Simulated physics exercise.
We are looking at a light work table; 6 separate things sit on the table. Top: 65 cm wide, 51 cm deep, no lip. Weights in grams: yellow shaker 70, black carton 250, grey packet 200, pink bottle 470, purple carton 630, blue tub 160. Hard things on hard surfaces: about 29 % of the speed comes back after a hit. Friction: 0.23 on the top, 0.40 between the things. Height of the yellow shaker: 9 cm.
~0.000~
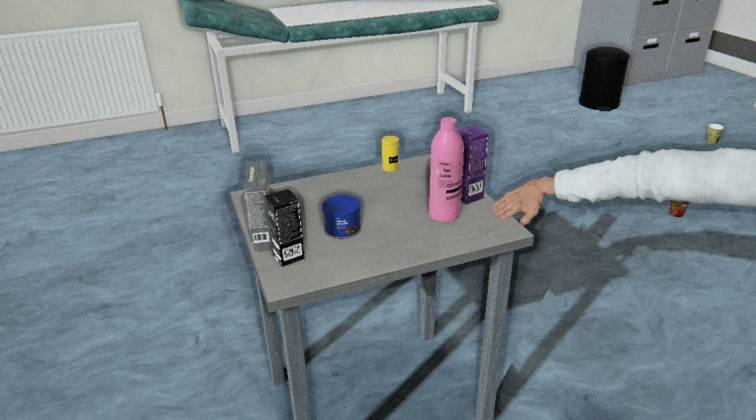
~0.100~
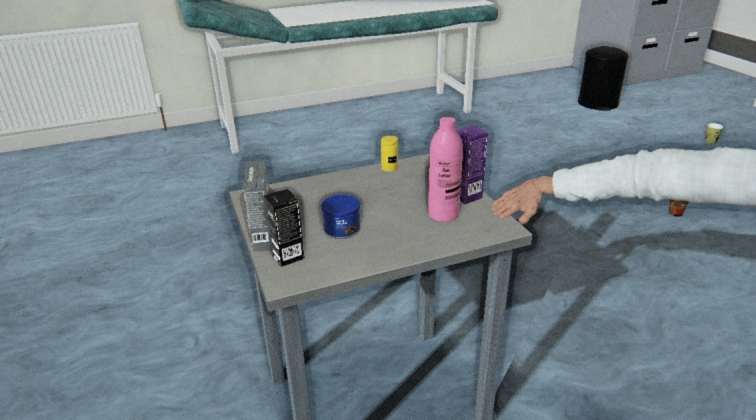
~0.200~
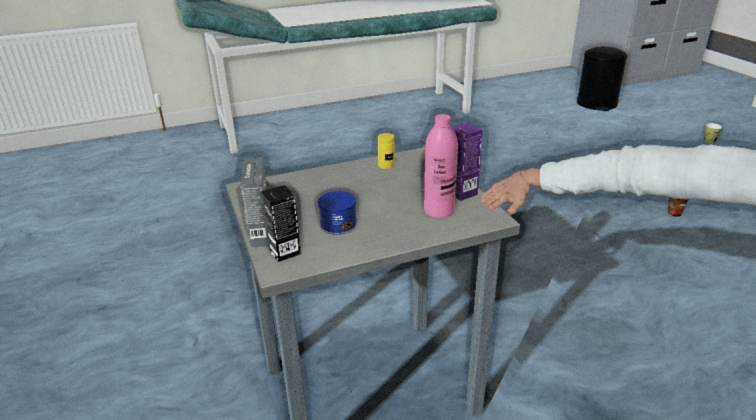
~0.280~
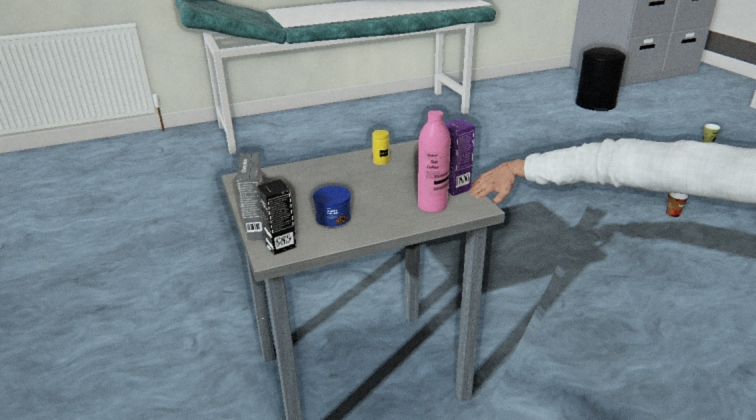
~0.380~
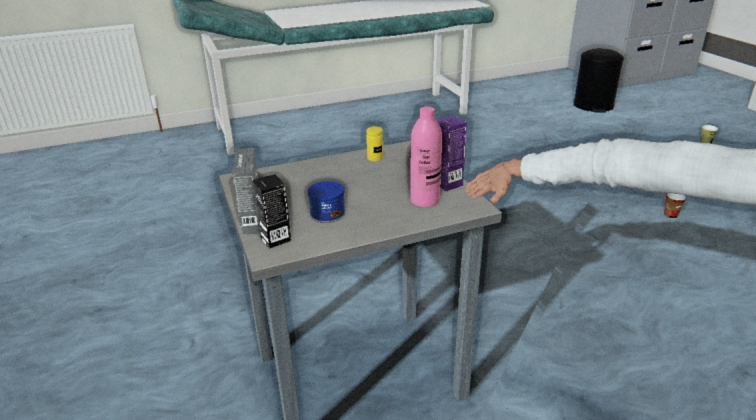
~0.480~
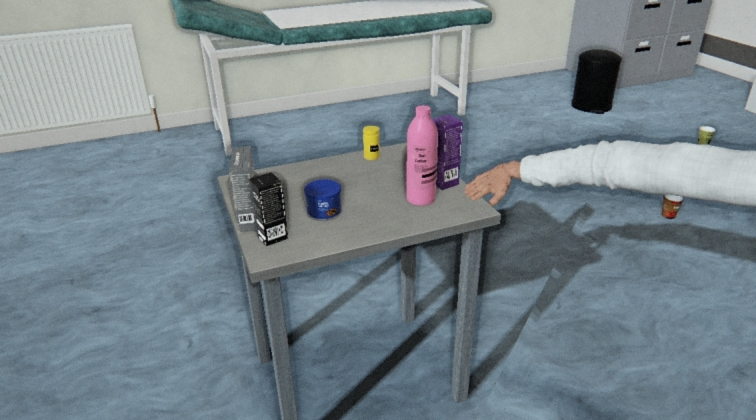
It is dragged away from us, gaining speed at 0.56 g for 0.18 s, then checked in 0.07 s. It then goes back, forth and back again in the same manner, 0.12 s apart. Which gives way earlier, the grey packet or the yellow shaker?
It is the latter, the yellow shaker.
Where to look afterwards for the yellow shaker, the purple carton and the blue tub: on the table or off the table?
The yellow shaker ends off the table; the purple carton ends on the table; the blue tub ends on the table.
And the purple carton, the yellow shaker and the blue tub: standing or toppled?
The purple carton keeps standing; the yellow shaker tips over; the blue tub is still upright.
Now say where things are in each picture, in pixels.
The first frame shows grey packet (260, 206); yellow shaker (391, 154).
The second frame shows purple carton (469, 165); blue tub (341, 216).
The third frame shows table shifted 5 cm; grey packet (256, 202) moved 3 cm; black carton (282, 224) moved 3 cm.
The fourth frame shows table shifted 12 cm; grey packet (253, 196) moved 6 cm; purple carton (457, 158) moved 6 cm.
The fifth frame shows table shifted 12 cm; purple carton (450, 154) moved 4 cm; black carton (272, 212) moved 4 cm.
The sixth frame shows table shifted 12 cm; grey packet (245, 189); yellow shaker (372, 143) moved 2 cm.
After 0.68 s, yellow shaker now off the table; grey packet moved 7 cm near (247, 196); pink bottle moved 6 cm.
After 0.98 s, table shifted 9 cm; blue tub moved 4 cm; purple carton moved 2 cm; black carton moved 2 cm.
After 1.18 s, table shifted 12 cm; grey packet moved 2 cm near (242, 182); blue tub moved 3 cm.
After 1.38 s, table shifted 2 cm; grey packet moved 10 cm near (243, 187); pink bottle moved 8 cm; purple carton moved 8 cm.
In the end (2.1 s), off the table, yellow shaker; not toppled but over 5 cm from the start, black carton, grey packet, pink bottle and purple carton; blue tub under 5 cm from the start. At the end, from the last picture's camera, grey packet near (245, 193), yellow shaker near (345, 271). Grey packet was never lost; yellow shaker went at 0.60 s.
